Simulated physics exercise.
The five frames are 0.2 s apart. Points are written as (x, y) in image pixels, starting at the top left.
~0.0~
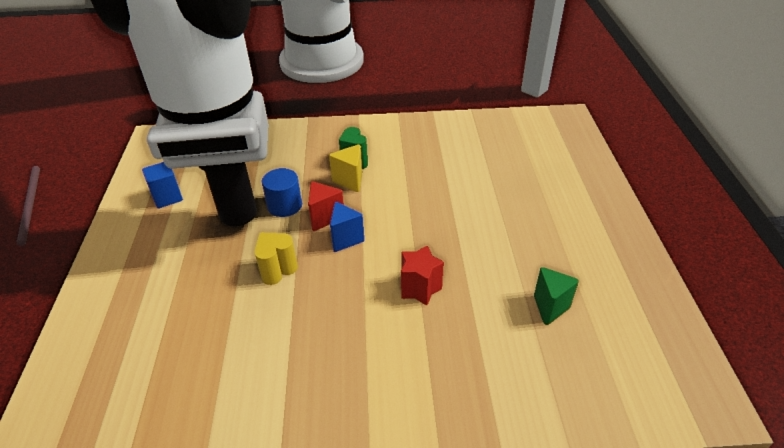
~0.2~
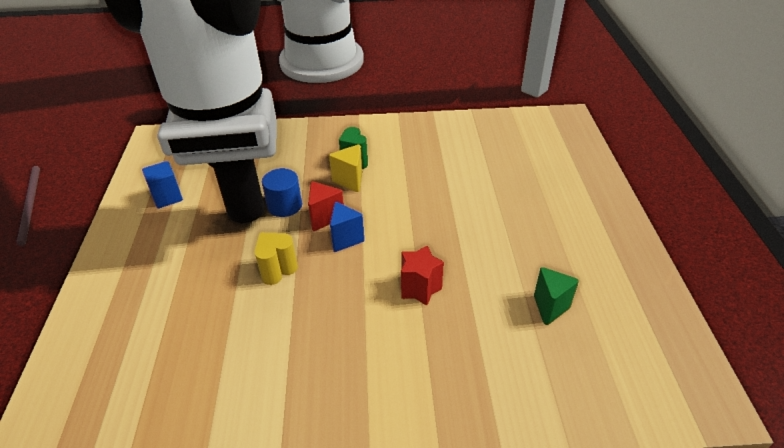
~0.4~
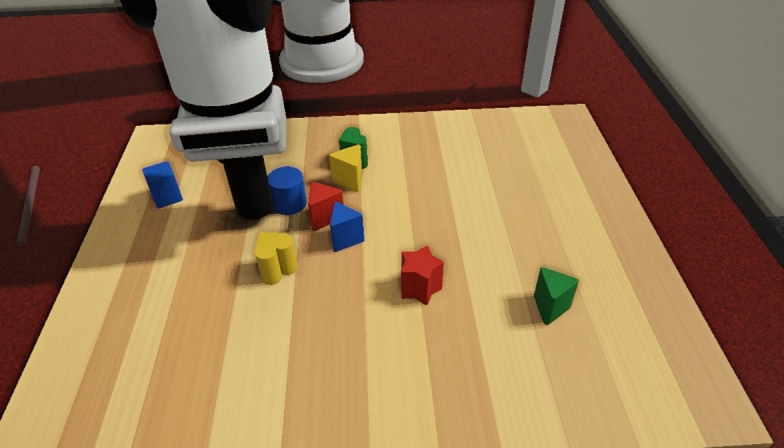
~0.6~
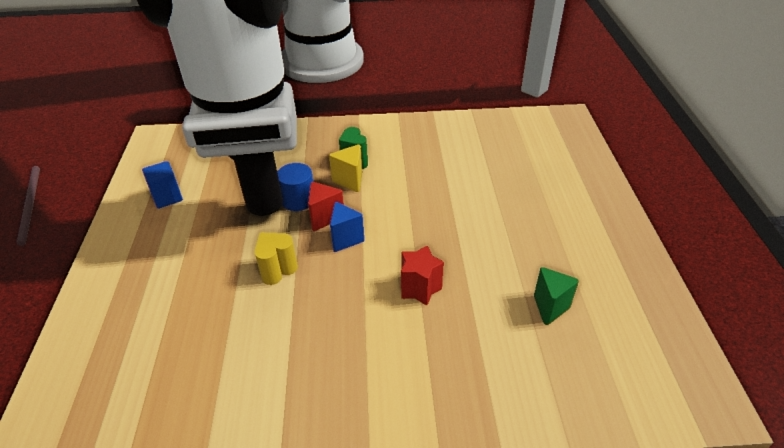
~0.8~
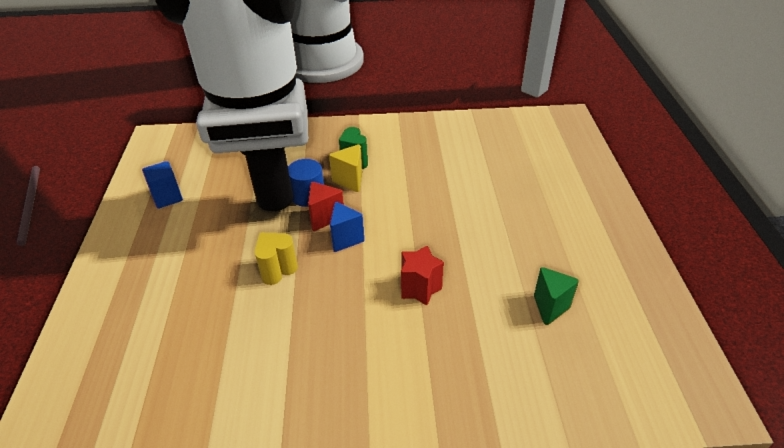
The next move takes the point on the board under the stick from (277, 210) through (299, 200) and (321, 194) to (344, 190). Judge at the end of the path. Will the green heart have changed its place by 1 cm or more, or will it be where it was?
The block in question is displaced by the end.
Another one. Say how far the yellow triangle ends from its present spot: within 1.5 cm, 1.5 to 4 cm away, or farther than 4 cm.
It goes beyond 4 cm.
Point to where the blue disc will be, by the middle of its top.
Somewhere near (358, 144).
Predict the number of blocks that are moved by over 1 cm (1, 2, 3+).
Number moved: 3+.
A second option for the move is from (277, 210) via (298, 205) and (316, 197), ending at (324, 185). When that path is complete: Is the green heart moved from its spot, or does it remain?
Here the green heart moves off its spot.
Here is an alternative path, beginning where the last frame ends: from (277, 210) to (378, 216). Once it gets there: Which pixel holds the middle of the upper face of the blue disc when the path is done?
Put as a pixel place, it's (330, 163).
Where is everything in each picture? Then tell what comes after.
In the first frame, lower end of the stick (239, 215), tops of blocks, blue disc (280, 179), red triangle (321, 192), yellow triangle (348, 155), green heart (353, 135).
In the second frame, stick (246, 212), blocks as before.
In the third frame, stick (255, 209), blue disc (285, 177).
In the fourth frame, stick (265, 205), blue disc (294, 173).
In the fifth frame, stick (275, 201), blue disc (304, 169), red triangle (321, 192), yellow triangle (348, 155), green heart (353, 135).
On the path given first. Halfway along, stick (309, 188); blue disc (333, 154); yellow triangle (361, 150), turned 45° clockwise.
At the end, stick (343, 181); blue disc (358, 144); red triangle not moved; yellow triangle (386, 142), turned 60° clockwise; green heart (359, 127), turned 20° anticlockwise.
